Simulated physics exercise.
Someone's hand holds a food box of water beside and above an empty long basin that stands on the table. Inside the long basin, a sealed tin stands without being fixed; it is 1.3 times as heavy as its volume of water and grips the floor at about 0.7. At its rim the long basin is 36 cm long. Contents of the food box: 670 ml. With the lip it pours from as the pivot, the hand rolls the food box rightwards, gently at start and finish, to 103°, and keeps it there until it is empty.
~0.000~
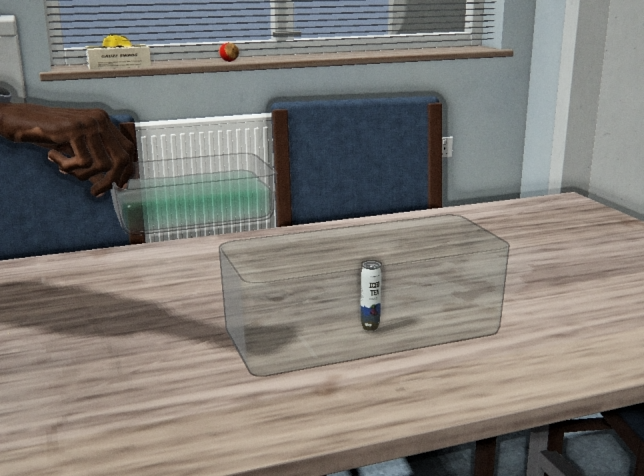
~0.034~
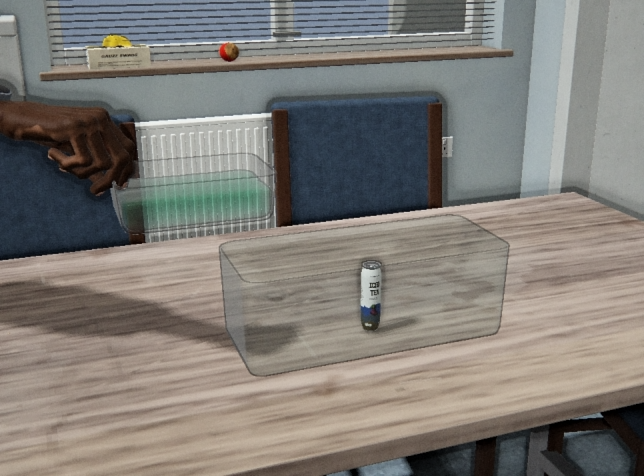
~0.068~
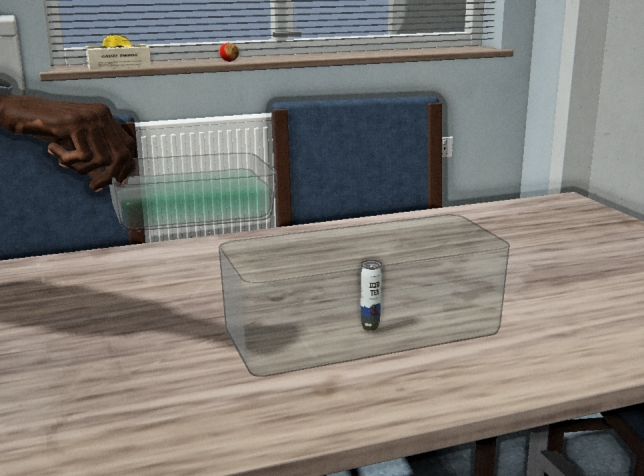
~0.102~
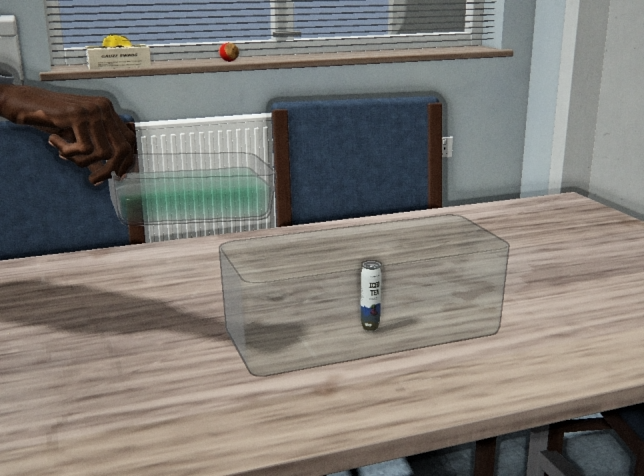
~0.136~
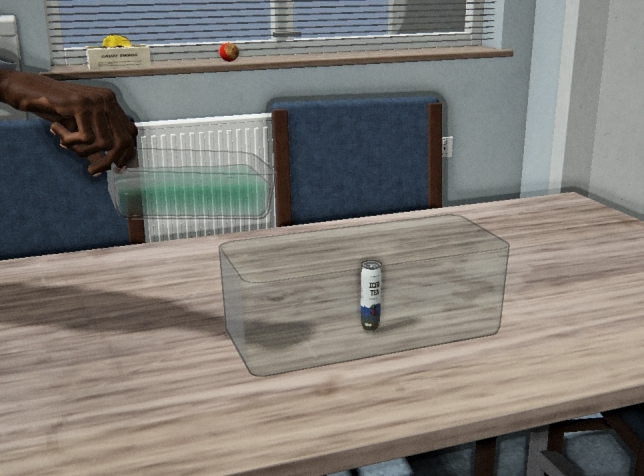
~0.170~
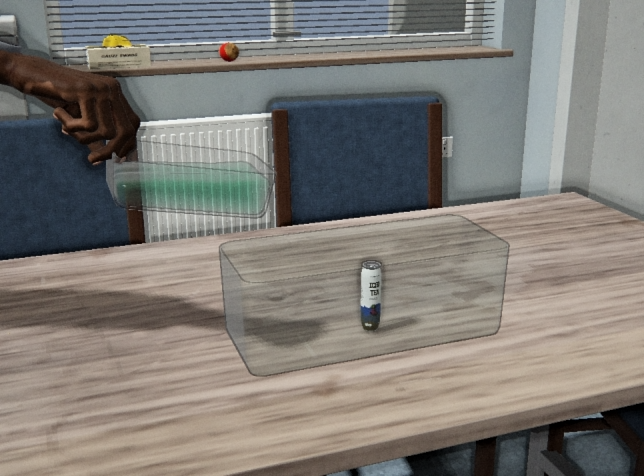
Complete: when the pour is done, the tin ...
... has tipped over.
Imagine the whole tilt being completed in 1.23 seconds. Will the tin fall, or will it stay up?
Then it holds its balance.
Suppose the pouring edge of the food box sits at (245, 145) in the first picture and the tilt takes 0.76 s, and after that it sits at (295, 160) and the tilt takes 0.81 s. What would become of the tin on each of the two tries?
In the first try it comes down; in the second it remains standing.
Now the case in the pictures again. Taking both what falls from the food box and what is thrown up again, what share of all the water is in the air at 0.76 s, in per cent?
Estimate: Around 7 per cent.
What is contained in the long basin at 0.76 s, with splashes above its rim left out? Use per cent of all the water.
86 per cent or thereabouts.
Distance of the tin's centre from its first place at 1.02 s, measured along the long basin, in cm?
Roughly 6 cm.
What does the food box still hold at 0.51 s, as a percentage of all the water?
I reckon about 38 in a hundred is still held.
By 0.51 s the tilt is 72° and 38 per cent is still to pour; the tin stands where it began.
By 0.76 s the tilt is 102° and 1 per cent is still to pour; the tin leans 21°.
By 1.02 s the tilt is 103° and 0 per cent is still to pour; the tin lies on its side.
By 1.31 s the tilt is 103° and 0 per cent is still to pour; the tin lies on its side.
At rest the tin lies on its side.
